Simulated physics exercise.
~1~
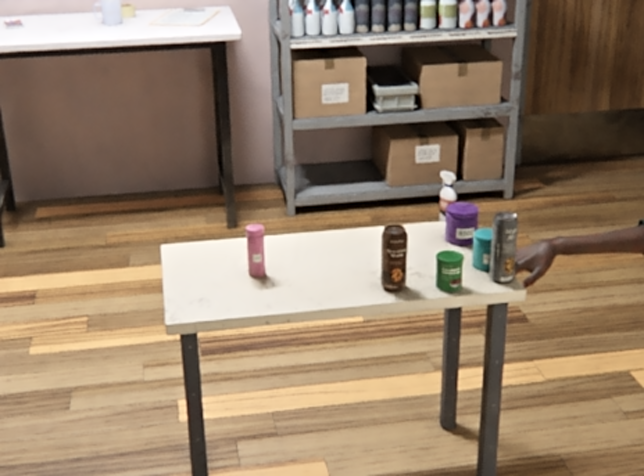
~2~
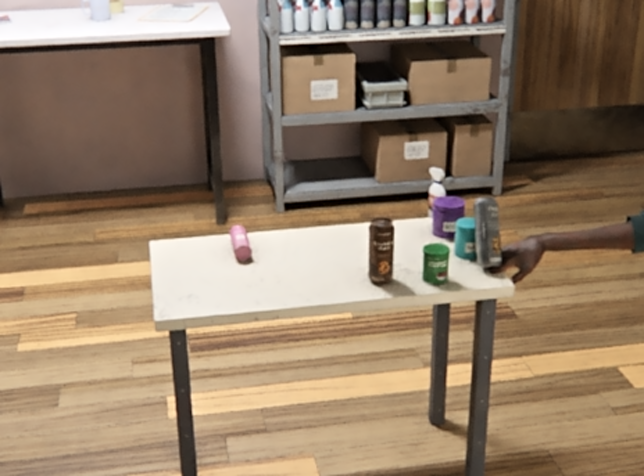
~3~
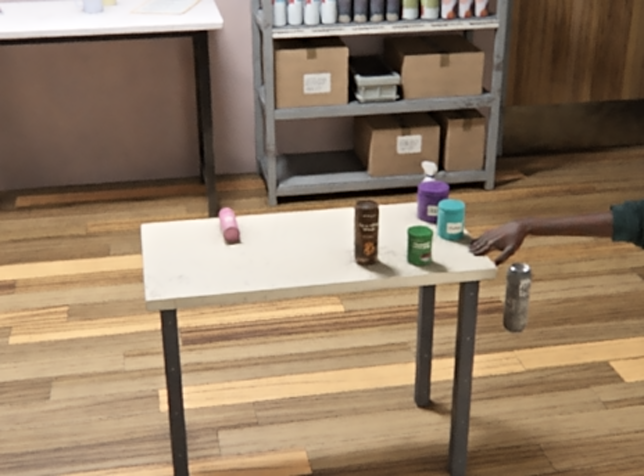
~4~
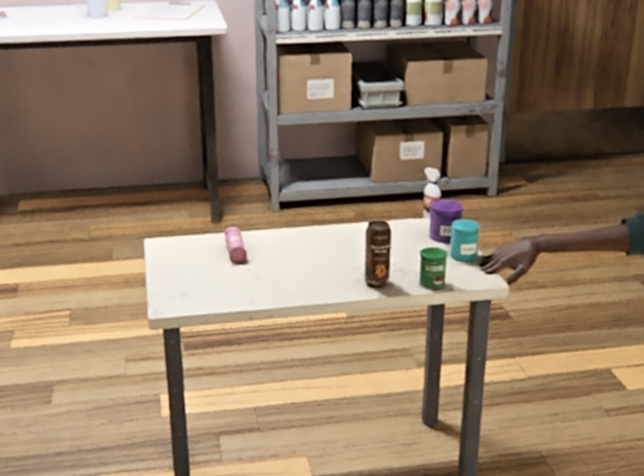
A grey can tips off the table beside a hand, while a toppled pink bottle remains.
